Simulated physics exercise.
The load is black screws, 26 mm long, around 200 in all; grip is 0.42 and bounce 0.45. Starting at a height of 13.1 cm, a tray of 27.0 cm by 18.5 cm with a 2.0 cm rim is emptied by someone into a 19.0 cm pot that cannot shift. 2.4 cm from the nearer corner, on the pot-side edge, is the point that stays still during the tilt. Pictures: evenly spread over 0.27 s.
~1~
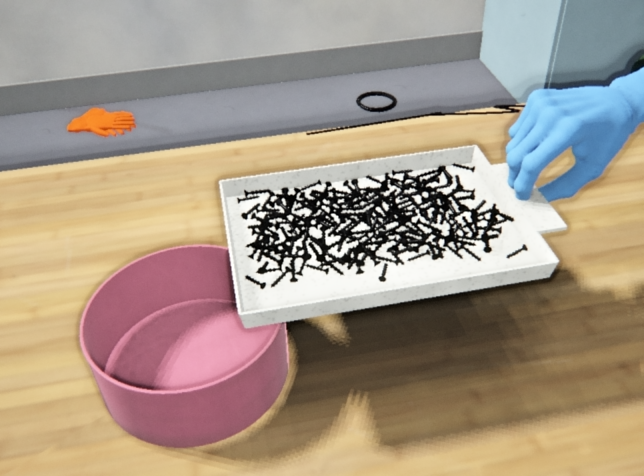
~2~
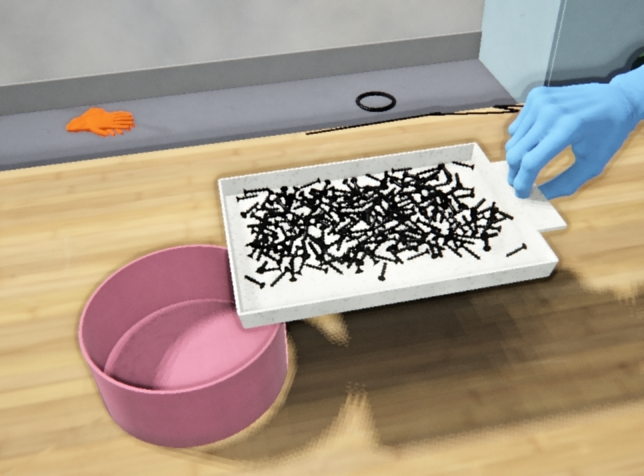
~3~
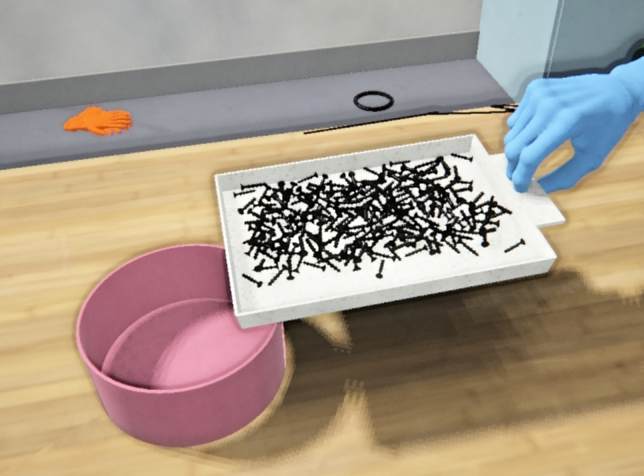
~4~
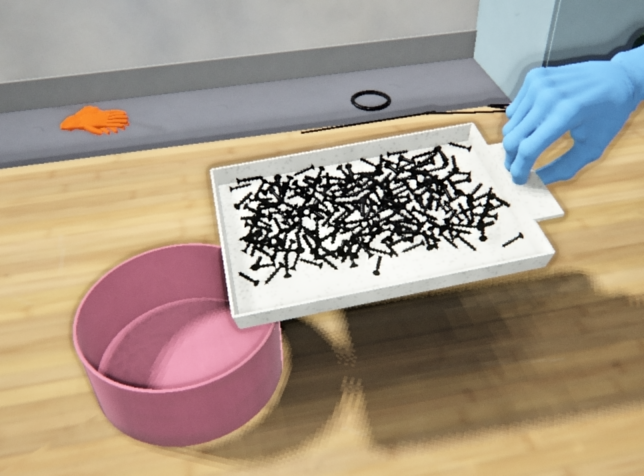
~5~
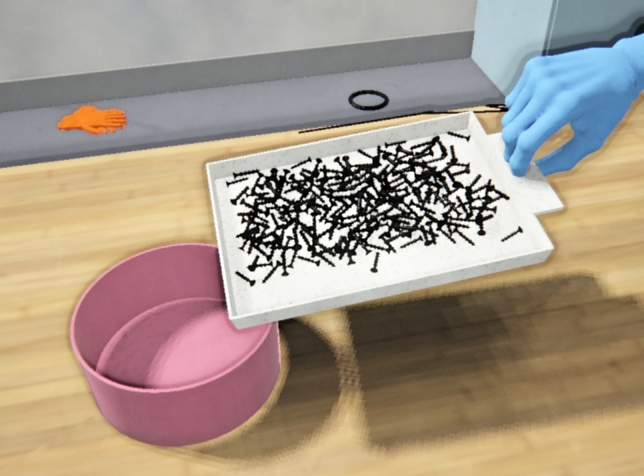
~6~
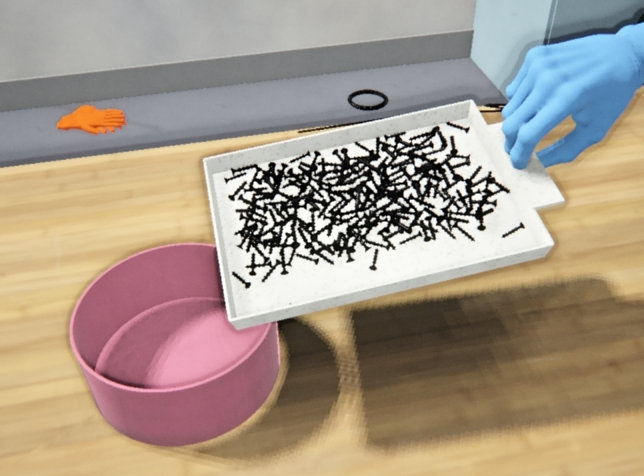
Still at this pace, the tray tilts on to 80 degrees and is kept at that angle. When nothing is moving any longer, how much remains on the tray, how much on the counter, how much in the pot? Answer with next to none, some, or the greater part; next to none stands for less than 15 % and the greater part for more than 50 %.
Tray: Next to none; counter: The greater part; pot: Next to none.
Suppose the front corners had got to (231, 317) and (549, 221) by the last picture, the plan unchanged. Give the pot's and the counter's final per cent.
Pot 25; counter 75.
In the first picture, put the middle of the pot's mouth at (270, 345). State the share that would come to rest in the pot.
I'd put it at around 90 per cent.
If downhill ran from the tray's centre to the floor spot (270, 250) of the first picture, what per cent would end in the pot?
70 %.
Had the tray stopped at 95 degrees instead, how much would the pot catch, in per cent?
Share in the pot: Around 5 %.
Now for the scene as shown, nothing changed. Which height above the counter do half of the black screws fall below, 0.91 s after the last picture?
Median height: Approx. 18 cm.
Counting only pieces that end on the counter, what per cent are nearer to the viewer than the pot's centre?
Near 100 in a hundred.
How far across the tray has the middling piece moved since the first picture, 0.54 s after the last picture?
Around 7 centimetres.
Then, 0.54 s after the last picture, tilt 44 degrees; the tray holds 100 %, the pot 0 %.
Then, 0.91 s after the last picture, tilt 66 degrees; the tray holds 100 %, the pot 0 %.
Then, 1.36 s after the last picture, tilt 80 degrees; the tray holds 30 %, the pot 5 %.
In the end, tray 5 %, counter 90 %, pot 5 %.
